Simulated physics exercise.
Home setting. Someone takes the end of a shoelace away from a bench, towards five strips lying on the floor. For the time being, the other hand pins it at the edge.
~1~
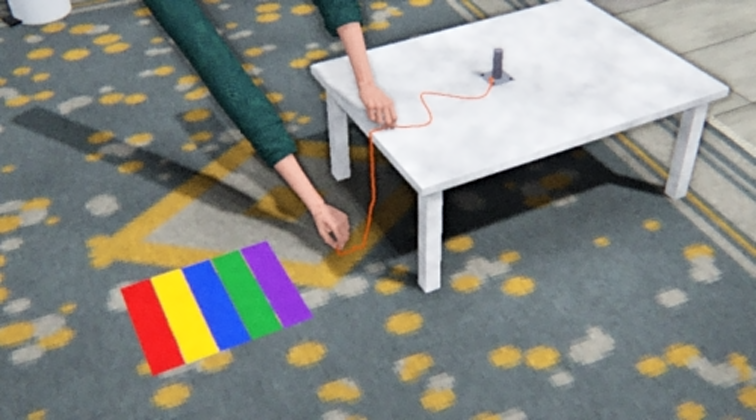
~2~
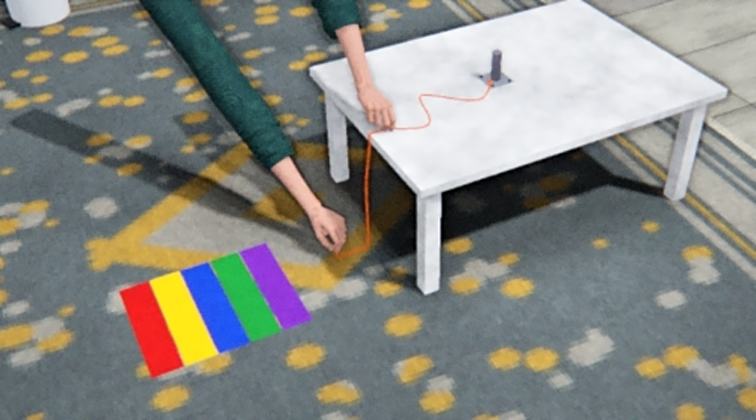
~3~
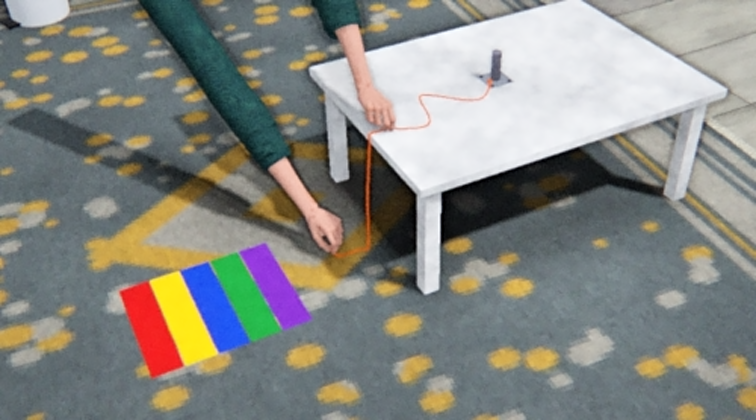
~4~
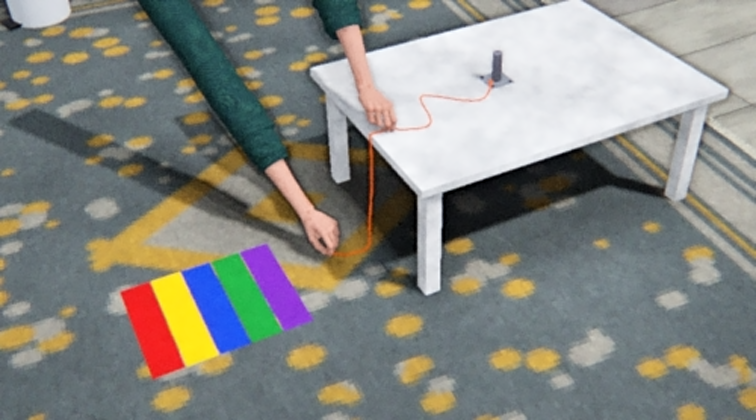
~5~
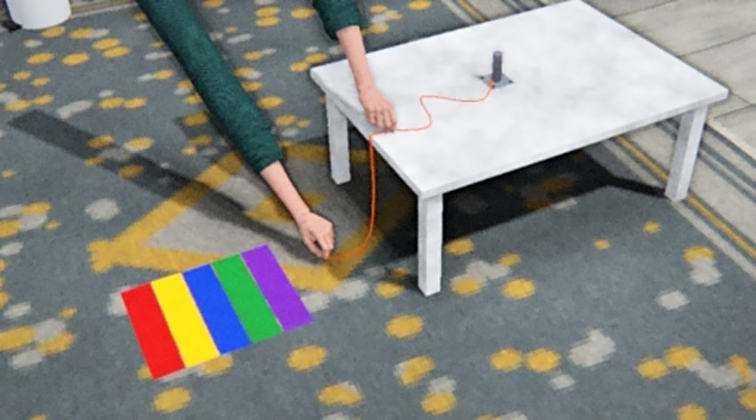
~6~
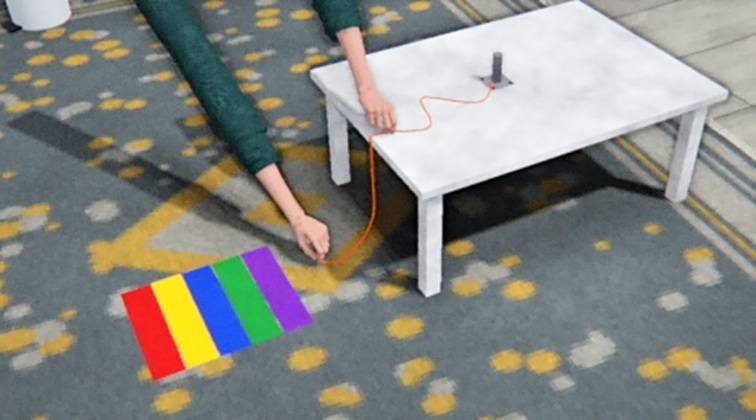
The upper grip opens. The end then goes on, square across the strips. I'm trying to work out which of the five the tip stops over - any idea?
I would say the yellow one.
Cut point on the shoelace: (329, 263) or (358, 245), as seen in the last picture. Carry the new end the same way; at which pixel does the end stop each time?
First (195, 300), then (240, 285).
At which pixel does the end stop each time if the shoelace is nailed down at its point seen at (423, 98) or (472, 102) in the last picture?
First try near (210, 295), second near (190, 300).
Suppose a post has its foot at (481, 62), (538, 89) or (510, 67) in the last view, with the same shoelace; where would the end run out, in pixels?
Around (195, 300), then (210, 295), then (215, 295).
Early on, end near (232, 288); over green.
Midway, end near (198, 299); over blue.
At the end of the slack, end near (177, 306); over yellow. It gets as far as the yellow strip.
